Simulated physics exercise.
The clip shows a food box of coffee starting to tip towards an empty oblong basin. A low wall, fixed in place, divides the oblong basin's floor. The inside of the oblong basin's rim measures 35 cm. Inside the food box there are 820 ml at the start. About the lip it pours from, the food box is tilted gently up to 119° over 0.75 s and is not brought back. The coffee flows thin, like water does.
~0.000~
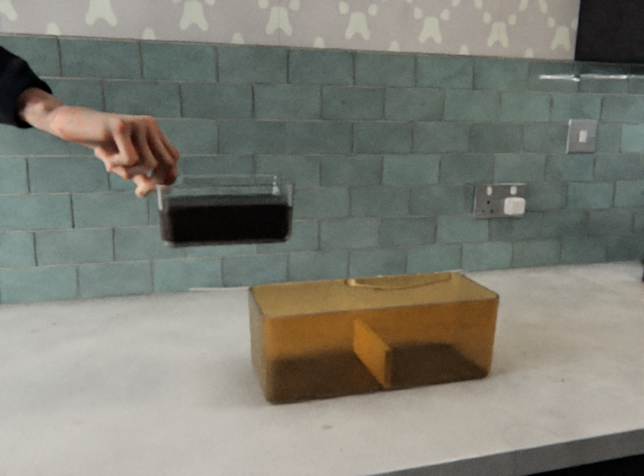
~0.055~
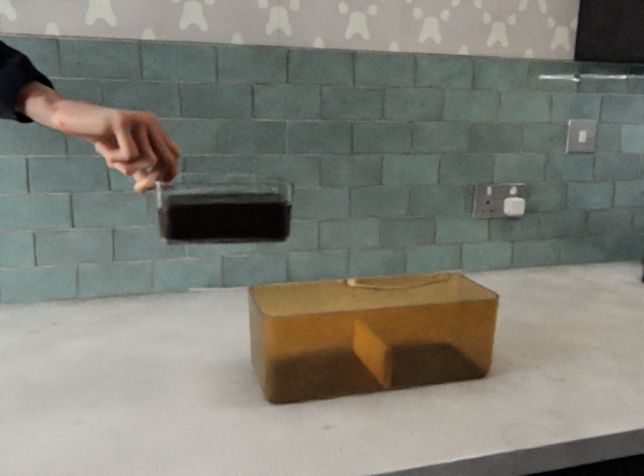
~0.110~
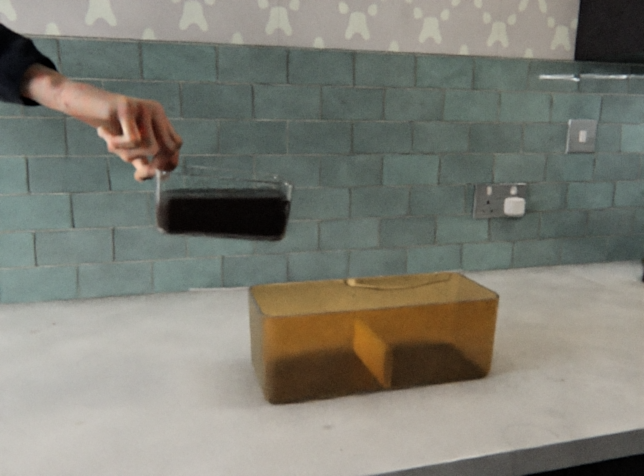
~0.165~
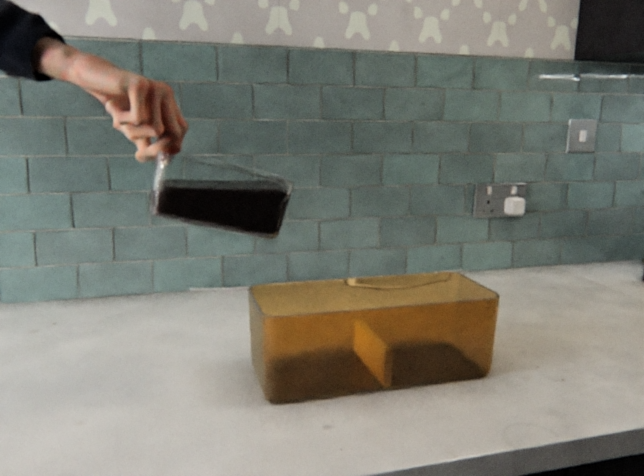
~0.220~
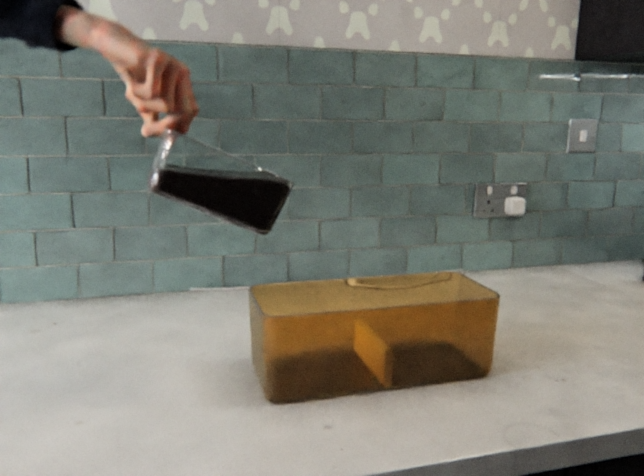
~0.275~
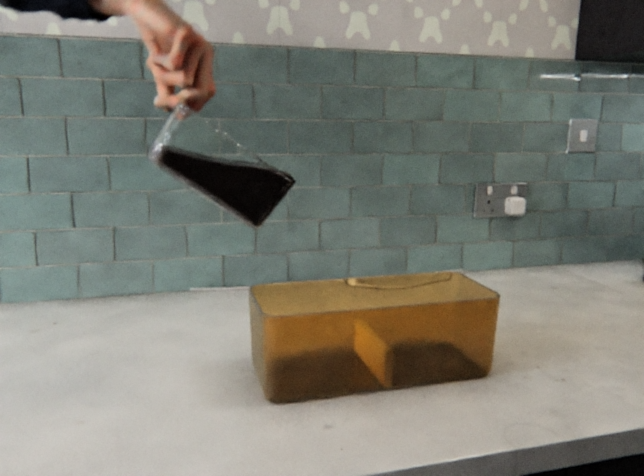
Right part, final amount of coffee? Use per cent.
56 per cent.
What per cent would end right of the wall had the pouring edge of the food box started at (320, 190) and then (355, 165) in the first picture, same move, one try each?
75 in a hundred, followed by 80 in a hundred.
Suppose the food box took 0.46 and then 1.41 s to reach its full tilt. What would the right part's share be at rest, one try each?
Respectively 35 and 45 %.
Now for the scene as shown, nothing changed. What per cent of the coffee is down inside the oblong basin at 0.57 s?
I'd estimate some 10 percent of the liquid.
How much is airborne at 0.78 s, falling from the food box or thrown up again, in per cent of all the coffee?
Around 10 per cent of the liquid is in flight.
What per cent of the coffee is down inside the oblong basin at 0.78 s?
Some 88 percent.
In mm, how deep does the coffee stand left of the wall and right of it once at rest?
Depths at rest: Left around 12 mm, right around 20 mm.
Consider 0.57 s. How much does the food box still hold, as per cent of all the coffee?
20 %.
After 0.57 s the tilt is 103° and 20 per cent is still to pour, 11 is left of the wall and 0 right of it.
After 0.78 s the tilt is 119° and 0 per cent is still to pour, 21 is left of the wall and 66 right of it.
After 1.01 s the tilt is 119° and 0 per cent is still to pour, 31 is left of the wall and 54 right of it.
After 1.25 s the tilt is 119° and 0 per cent is still to pour, 34 is left of the wall and 56 right of it.
In the end 34 per cent lies left of the wall, 56 right of it and 10 outside.
